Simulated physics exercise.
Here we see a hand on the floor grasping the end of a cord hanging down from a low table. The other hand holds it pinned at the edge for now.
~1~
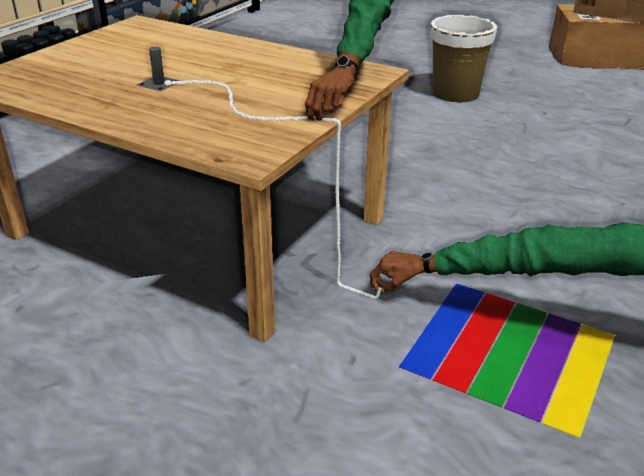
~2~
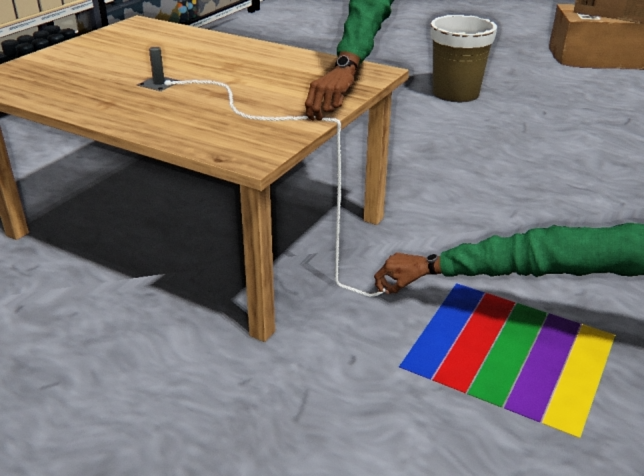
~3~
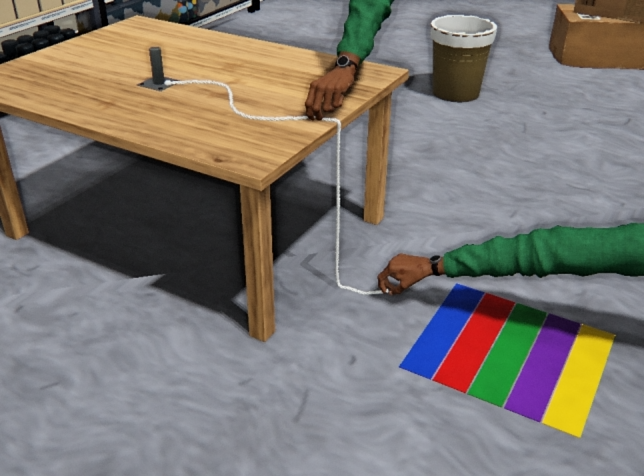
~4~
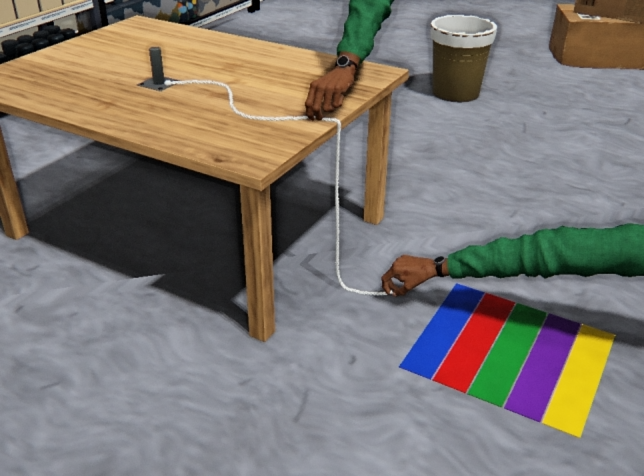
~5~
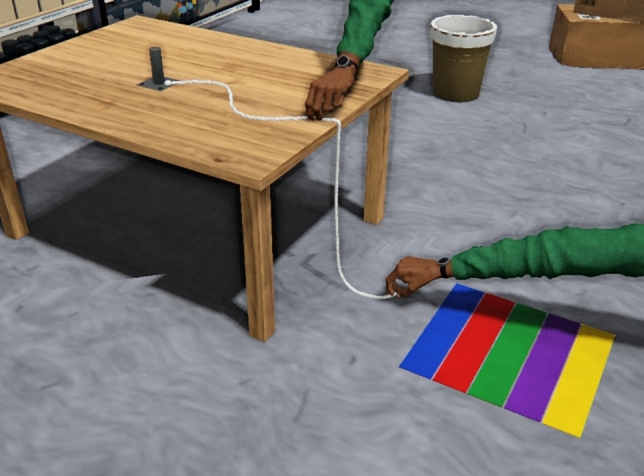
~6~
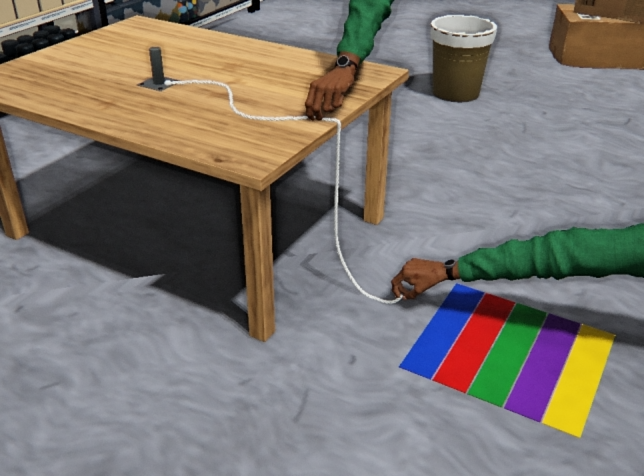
Two hands in green sleeves hold a white cord at a low wooden table on a grey floor, seen from above at an angle, one pinning it at the table's edge, the other grasping its end near the floor. Blue, red, green, purple and yellow stripes lie at lower right, with a bin behind. The lower hand slides slightly right, drawing the hanging cord into a slanting curve, while the upper hand and view stay still.
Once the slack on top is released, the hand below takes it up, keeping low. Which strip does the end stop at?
The purple one.
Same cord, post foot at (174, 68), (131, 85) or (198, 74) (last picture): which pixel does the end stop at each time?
The three places are (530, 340), (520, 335) and (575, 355), in that order.
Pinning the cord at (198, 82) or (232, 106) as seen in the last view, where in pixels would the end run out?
Pixel positions per try: (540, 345); (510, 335).
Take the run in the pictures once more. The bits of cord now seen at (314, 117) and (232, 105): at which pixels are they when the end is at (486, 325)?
You'll find the first mark at (339, 146) and the second mark at (263, 107).
Early on, end near (486, 325); over red.
Midway, end near (526, 339); over green.
At the end of the slack, end near (551, 347); over purple. It gets as far as the purple strip.
